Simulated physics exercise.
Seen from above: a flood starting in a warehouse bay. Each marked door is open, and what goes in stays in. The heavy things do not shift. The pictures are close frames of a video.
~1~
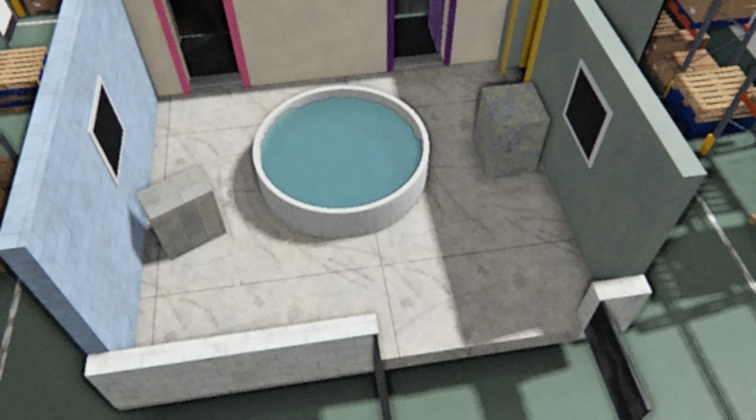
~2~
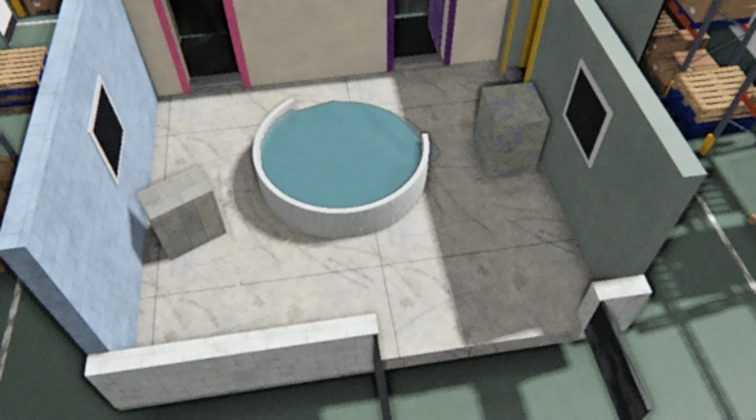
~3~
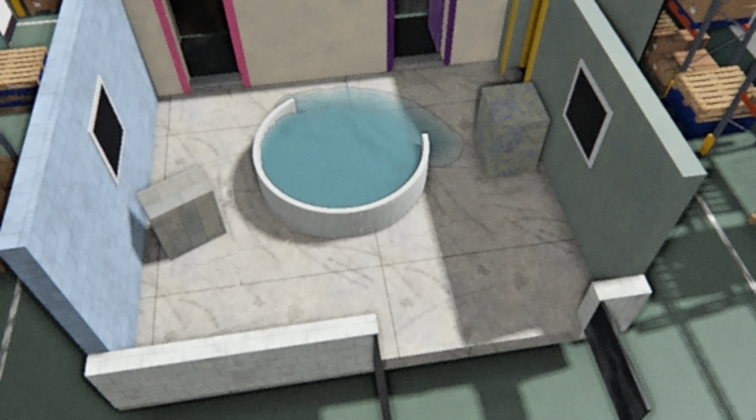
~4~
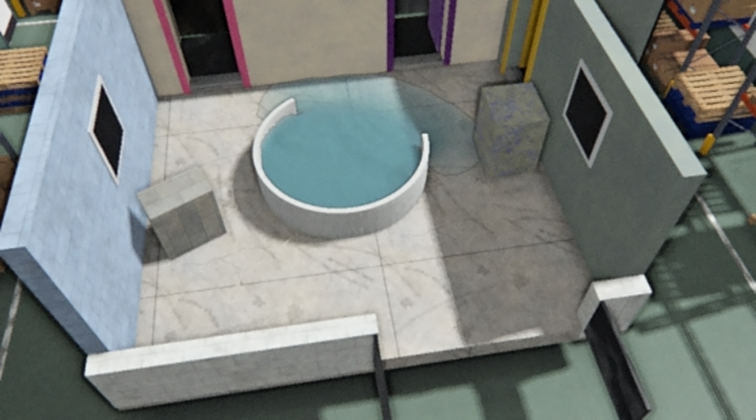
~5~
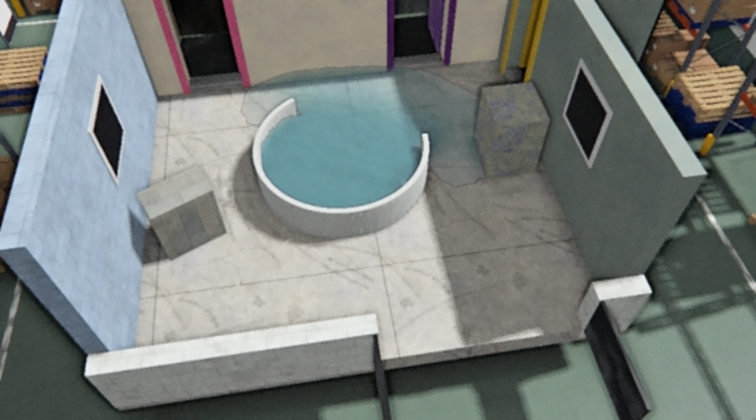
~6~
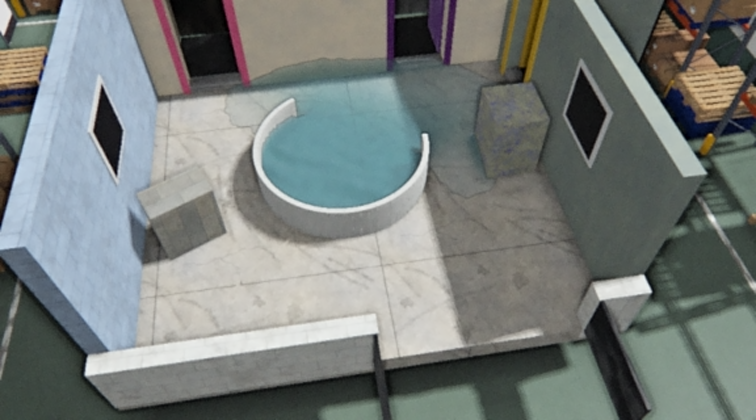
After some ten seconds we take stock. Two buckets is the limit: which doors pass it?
In the end: The yellow door takes more than that; the pink door stays under that; the purple door takes more than that.
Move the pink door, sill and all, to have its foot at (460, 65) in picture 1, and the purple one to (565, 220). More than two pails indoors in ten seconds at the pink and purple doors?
Then: The pink door floods, the purple door holds.
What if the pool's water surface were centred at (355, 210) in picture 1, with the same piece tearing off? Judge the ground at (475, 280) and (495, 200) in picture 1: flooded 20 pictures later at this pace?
In that order: No water, under water.
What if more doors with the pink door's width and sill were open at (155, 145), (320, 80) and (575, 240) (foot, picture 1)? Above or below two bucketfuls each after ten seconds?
In turn: Is under, passes that mark, takes less.
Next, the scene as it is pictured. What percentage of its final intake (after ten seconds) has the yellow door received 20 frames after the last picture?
About 80 per cent.
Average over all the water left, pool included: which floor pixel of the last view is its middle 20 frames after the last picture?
Near (373, 129).
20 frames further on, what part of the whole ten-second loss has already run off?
About 40 per cent.
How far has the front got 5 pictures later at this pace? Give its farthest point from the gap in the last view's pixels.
Around (159, 98).
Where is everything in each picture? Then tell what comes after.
The first picture shows still water in the round tank at (341, 147).
In the second picture, water pours out on the round tank's far side and has run to a hidden place.
In the third picture, the front is at (281, 103), out from the gap on the round tank's far side.
In the fourth picture, the front is at (270, 95), out from the gap on the round tank's far side.
In the fifth picture, the front is at (255, 87), out from the gap on the round tank's far side.
In the sixth picture, water pours out on the round tank's far side and has run to (230, 90).
A moment on, water covers 30 % of the floor; the yellow door wet at the sill, nothing in, the pink door wet at the sill, nothing in, the purple door under two buckets in.
Next, water covers 40 % of the floor; the yellow door over two buckets in, the pink door wet at the sill, nothing in, the purple door over two buckets in.
Then, water covers 55 % of the floor; the yellow door far over two buckets in, the pink door wet at the sill, nothing in, the purple door far over two buckets in.
Later, water covers 80 % of the floor; the yellow door far over two buckets in, the pink door wet at the sill, nothing in, the purple door far over two buckets in.
In the end, water covers 95 % of the floor; the yellow door far over two buckets in, the pink door wet at the sill, nothing in, the purple door far over two buckets in.
